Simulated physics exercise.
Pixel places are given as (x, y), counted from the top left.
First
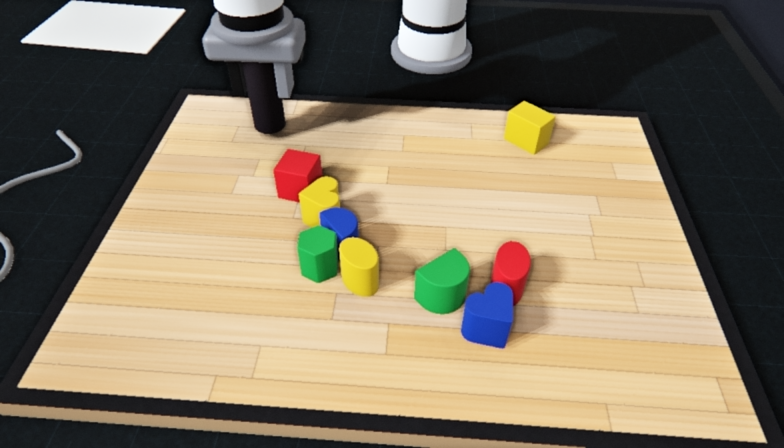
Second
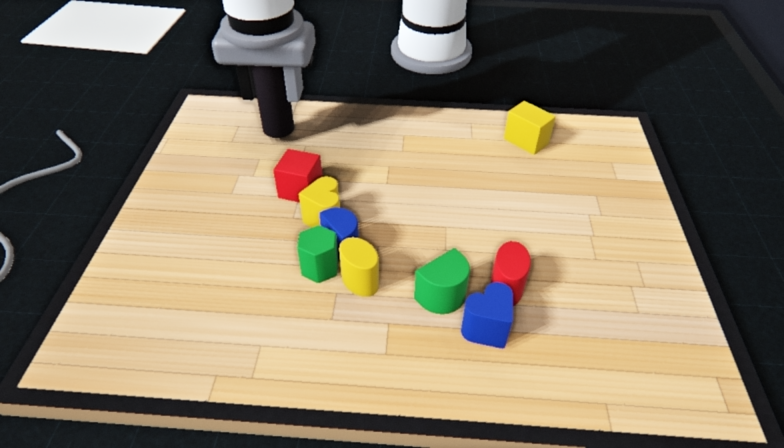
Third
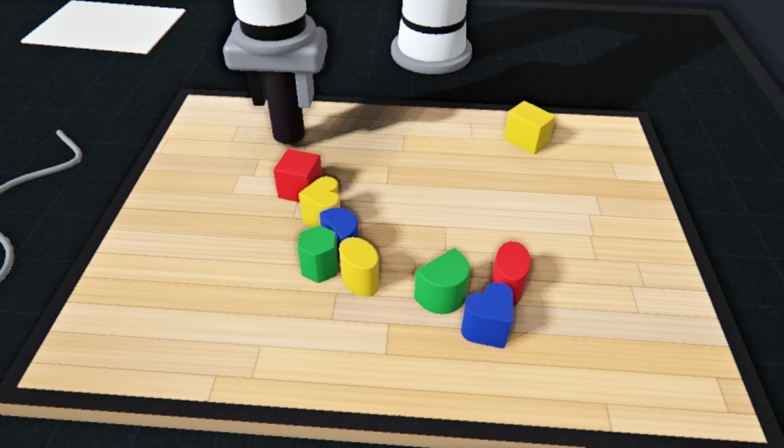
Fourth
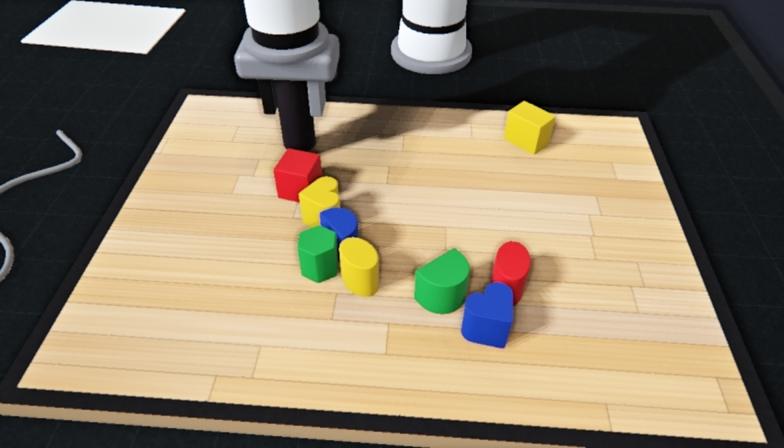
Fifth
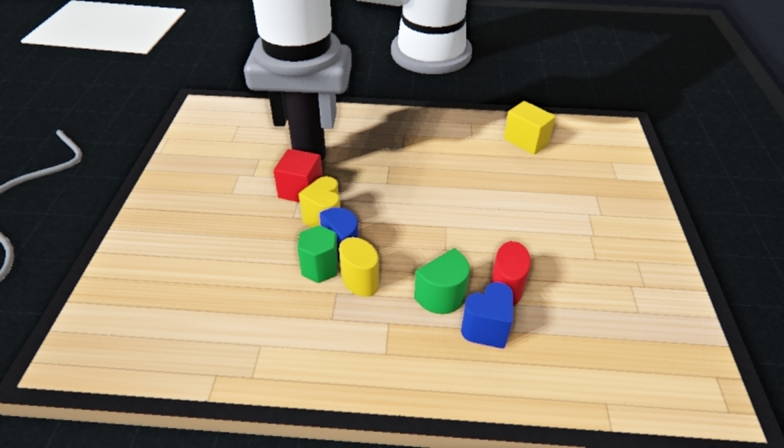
The clip shows a robot arm with a dark rod above a wooden board of red, yellow, blue and green blocks, moving slightly right and toward the viewer, close behind the red block, while the blocks stay still.
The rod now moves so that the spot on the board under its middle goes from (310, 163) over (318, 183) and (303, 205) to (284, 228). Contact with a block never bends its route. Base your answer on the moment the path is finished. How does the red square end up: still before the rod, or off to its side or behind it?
Ahead.
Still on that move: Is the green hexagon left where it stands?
Yes, I think so.
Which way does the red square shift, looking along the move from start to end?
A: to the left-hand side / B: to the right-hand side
The answer is B.
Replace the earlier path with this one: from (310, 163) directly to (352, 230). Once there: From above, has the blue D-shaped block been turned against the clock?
The answer is yes.
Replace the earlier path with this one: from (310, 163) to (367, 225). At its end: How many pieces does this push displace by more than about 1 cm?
There will be two blocks that move more than 1 cm.
On the path given first. One third of the way, rod (317, 175); red square (292, 175), turned 25° clockwise.
Two thirds of the way, rod (302, 198); red square (271, 197), turned 25° clockwise; yellow heart block (323, 193).
At the end, rod (282, 220); red square (246, 219), turned 35° clockwise; green hexagon still; yellow heart block (323, 196), turned 20° anticlockwise; blue D-shaped block (344, 223).
